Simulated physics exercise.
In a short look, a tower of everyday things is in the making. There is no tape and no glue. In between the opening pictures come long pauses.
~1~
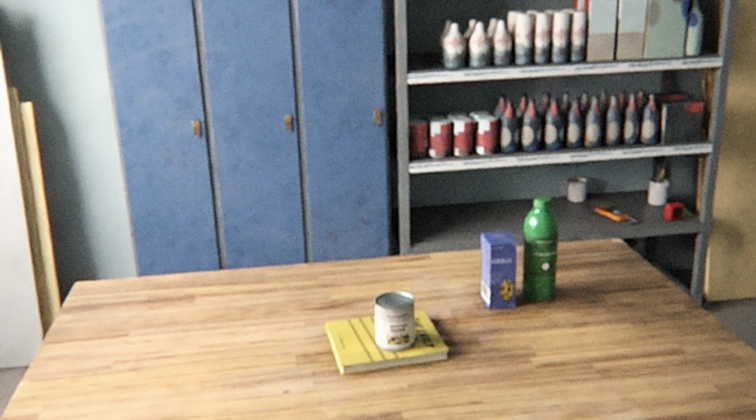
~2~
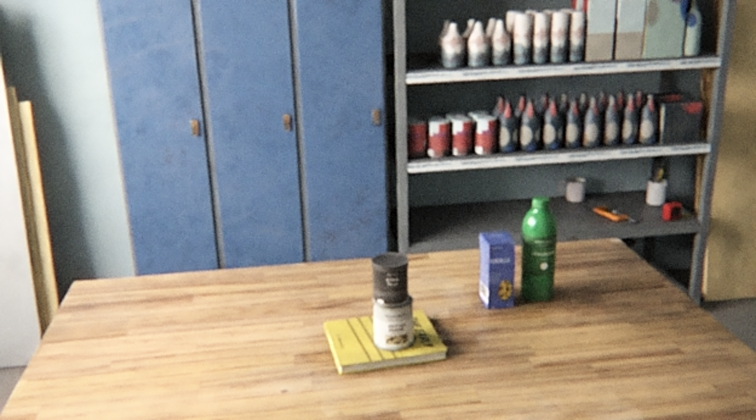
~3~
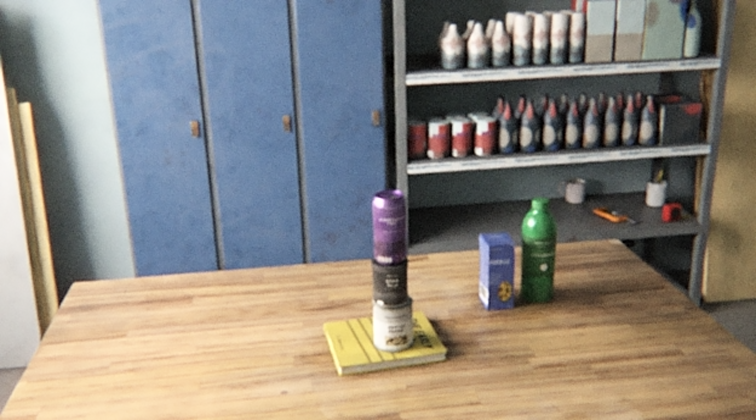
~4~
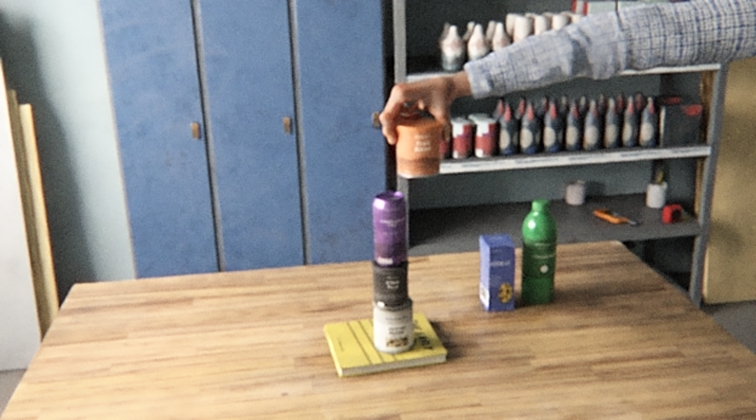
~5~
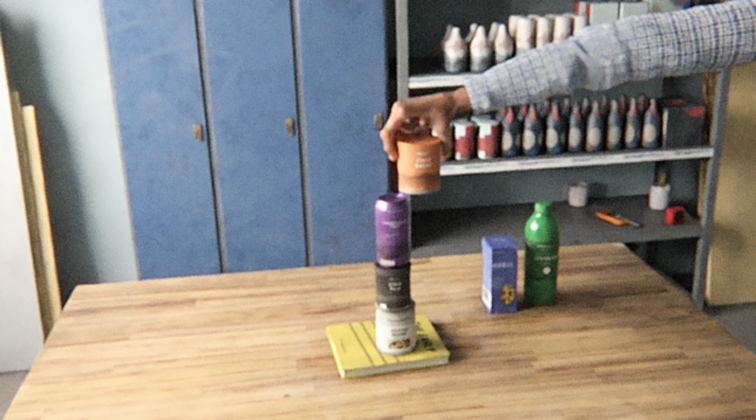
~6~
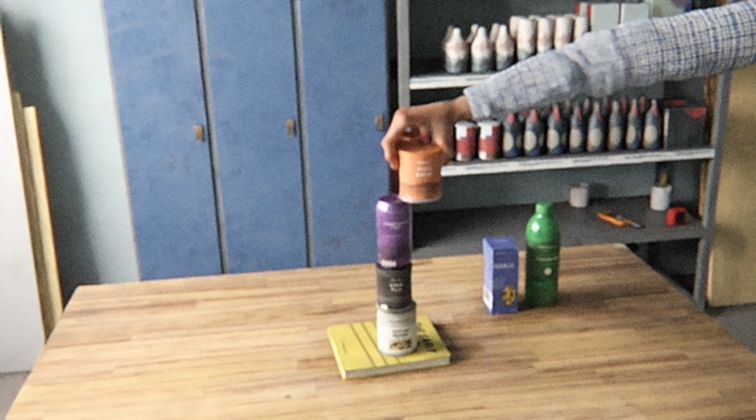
On a wooden table before blue lockers and stocked shelves, a pale tin sits on a yellow book beside a blue box and green bottle. A black tin, then a purple can, appear stacked on it. A hand in a checked sleeve holds an orange pot above, lowering it slightly.
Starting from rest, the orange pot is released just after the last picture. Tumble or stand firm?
I'd say it fails.
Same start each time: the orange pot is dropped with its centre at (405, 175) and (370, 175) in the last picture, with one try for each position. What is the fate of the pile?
First try: It keeps its balance; second try: It comes apart.
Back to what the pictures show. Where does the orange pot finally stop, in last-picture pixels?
Somewhere around (440, 325) in the last picture.
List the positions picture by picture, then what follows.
The last thing is not in view yet, in the first picture.
The last thing is not in view yet; black tin (390, 280), in the second picture.
The last thing is not in view yet; yellow book (383, 341), in the third picture.
On its way; orange pot (419, 148); purple can (390, 230), in the fourth picture.
On its way; orange pot (420, 164); black tin (393, 284), in the fifth picture.
In place under the hand; orange pot (421, 172); yellow book (387, 346), in the sixth picture.
Then, 0.40 s later than the last frame, orange pot now fallen.
Then, 0.70 s later than the last frame, things are still on the move.
When it is over, fallen, orange pot; the other 6 as before. End places, in pixels of the last picture, orange pot near (440, 325). The pile comes apart.
